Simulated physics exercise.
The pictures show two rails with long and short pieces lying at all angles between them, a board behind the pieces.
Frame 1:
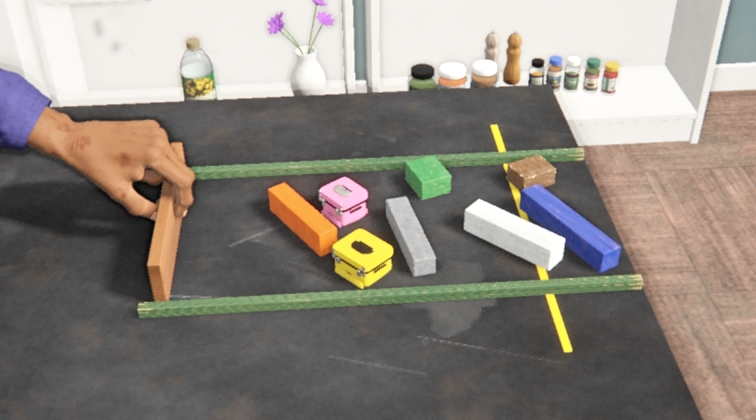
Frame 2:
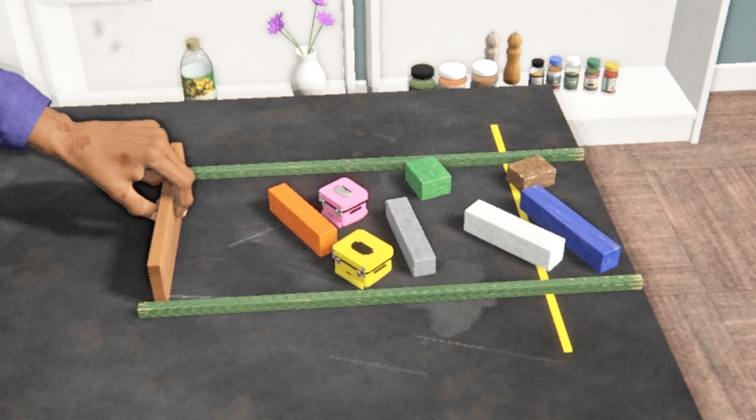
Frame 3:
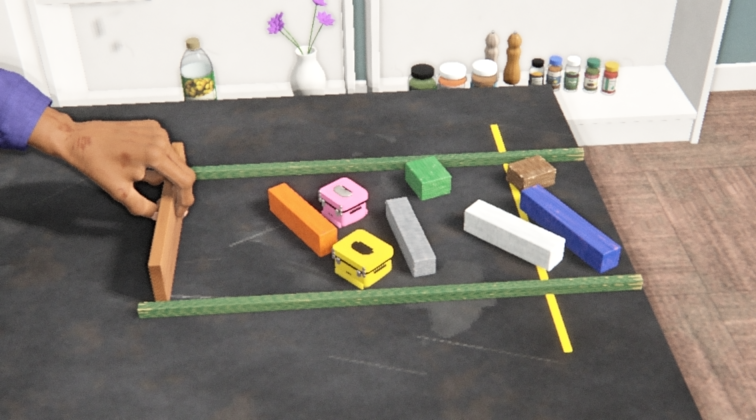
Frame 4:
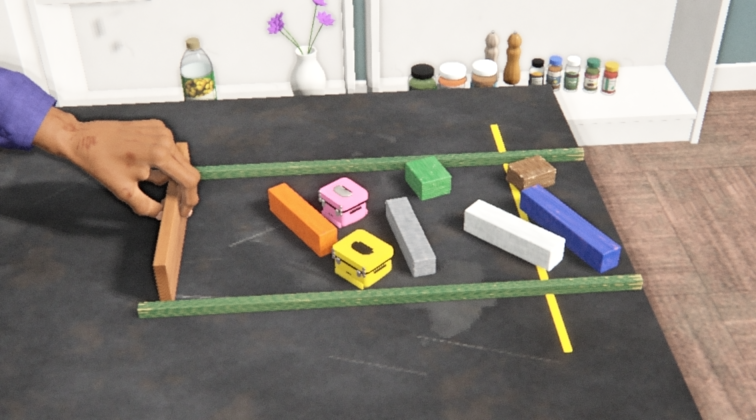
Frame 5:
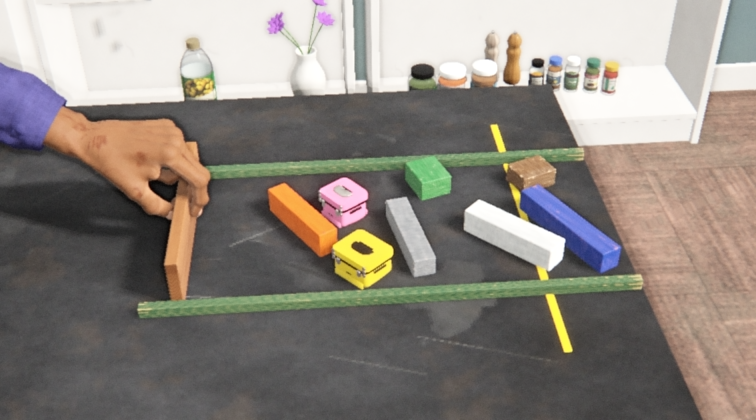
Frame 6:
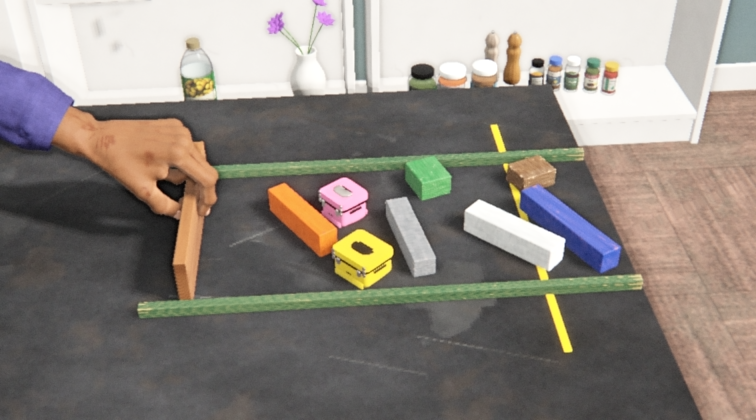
A hand held a wooden board upright between two green rails, then slid it a short way right toward the scattered colored blocks and small cases, which all stayed still.
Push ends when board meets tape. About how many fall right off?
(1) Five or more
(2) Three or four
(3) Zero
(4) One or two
One or two (4).
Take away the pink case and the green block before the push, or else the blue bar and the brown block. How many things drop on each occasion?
Counts - first: 0, second: 0.
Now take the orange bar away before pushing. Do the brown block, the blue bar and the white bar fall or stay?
So the brown block keeps its place, the blue bar goes down and the white bar keeps its place.
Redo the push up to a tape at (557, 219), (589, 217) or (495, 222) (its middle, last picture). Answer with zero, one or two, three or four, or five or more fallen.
In turn: 3 or 4; 5 or more; no fall at all.
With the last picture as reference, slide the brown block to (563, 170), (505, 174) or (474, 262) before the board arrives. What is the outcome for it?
Trying each place in order, it remains in place, it remains in place and it remains in place.
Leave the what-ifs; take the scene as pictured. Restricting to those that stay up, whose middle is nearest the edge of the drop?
White bar.
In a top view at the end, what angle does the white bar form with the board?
Misalignment: Close to 10°.
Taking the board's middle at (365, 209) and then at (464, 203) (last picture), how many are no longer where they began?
I count 4 first and 7 after.
Early on, none off yet; blue bar at rest near (567, 227); brown block at rest near (531, 175); white bar at rest near (513, 235).
Finally, the number that fall off is one or two; lost, blue bar.
